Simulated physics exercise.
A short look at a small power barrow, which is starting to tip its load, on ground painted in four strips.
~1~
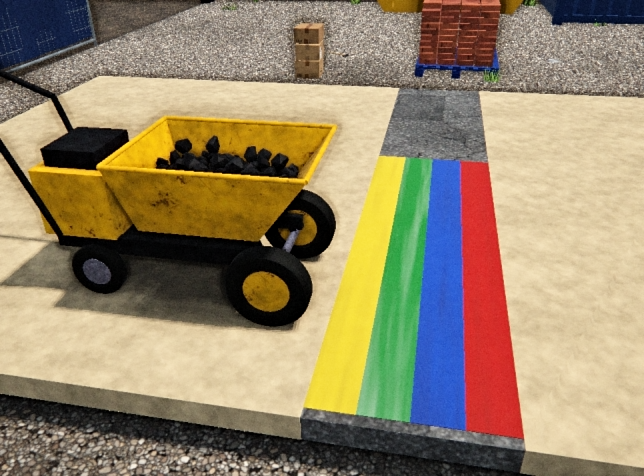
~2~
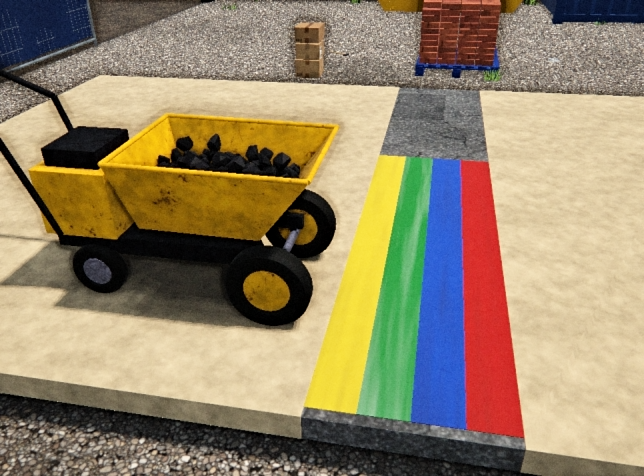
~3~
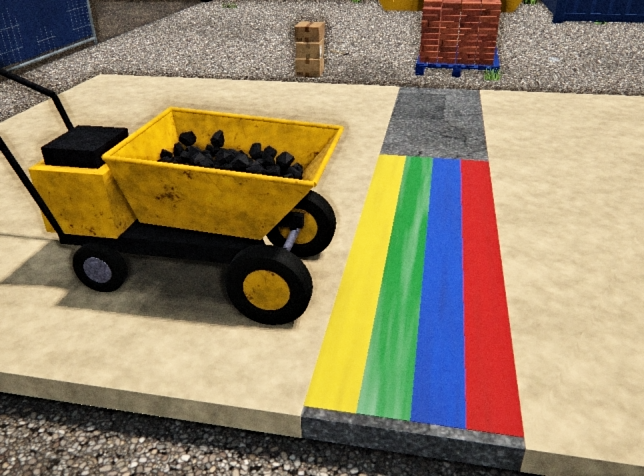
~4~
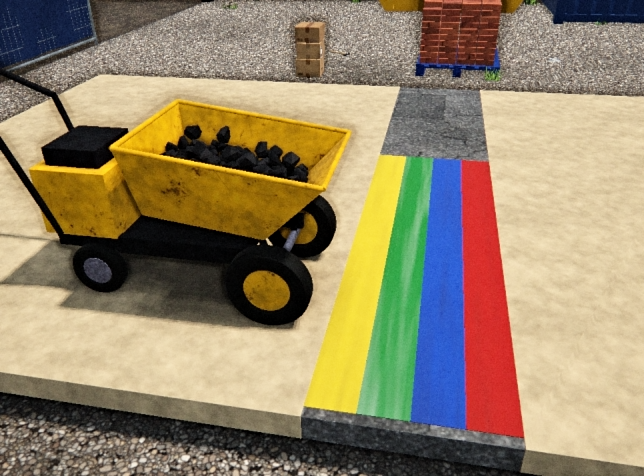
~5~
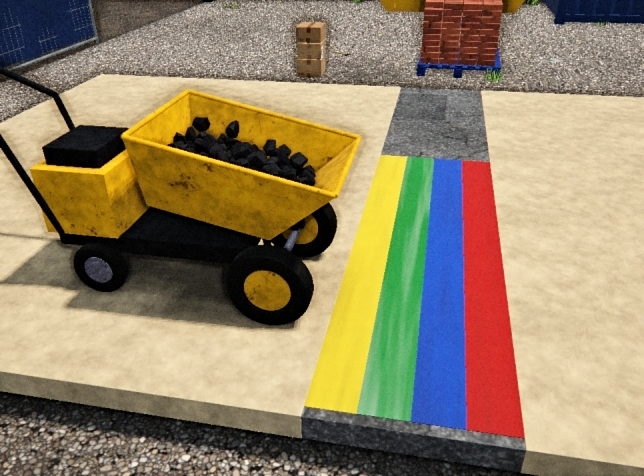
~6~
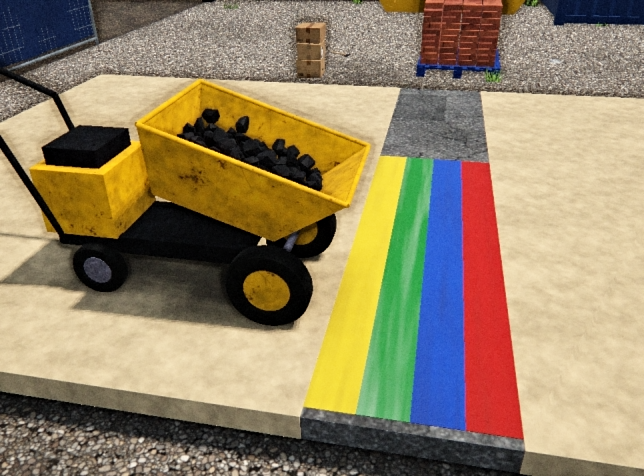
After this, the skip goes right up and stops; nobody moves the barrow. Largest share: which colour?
Colour: Blue.
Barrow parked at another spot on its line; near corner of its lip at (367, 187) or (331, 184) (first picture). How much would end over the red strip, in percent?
About 30 percent the first time, about 30 percent the second.
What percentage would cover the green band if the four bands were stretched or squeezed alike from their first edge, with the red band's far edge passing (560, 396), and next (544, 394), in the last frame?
Shares: Near 30 %; near 20 %.
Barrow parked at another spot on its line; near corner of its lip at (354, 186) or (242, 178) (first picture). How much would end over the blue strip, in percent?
The share would be near 20 percent, and then near 10 percent.
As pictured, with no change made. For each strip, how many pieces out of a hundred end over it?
In per cent, yellow strip 0, green strip 15, blue strip 35 and red strip 20.
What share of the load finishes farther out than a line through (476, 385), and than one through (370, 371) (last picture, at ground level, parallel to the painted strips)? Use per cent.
Roughly 20 per cent, then roughly 80 per cent.
Just after the last frame, skip tipped steeply; every one in the skip.
A moment on, skip tipped right over; the larger part in the skip; just a few over the green strip; about a tenth over the blue strip; just a few over the red strip.
Further on, skip tipped right over; roughly a quarter in the skip; about a tenth over the green strip; roughly a third over the blue strip; roughly a quarter over the red strip; about a tenth off the paint.
When it is over, skip tipped right over; roughly a quarter in the skip; not one over the yellow strip; about a tenth over the green strip; roughly a third over the blue strip; roughly a quarter over the red strip; about a tenth off the paint.
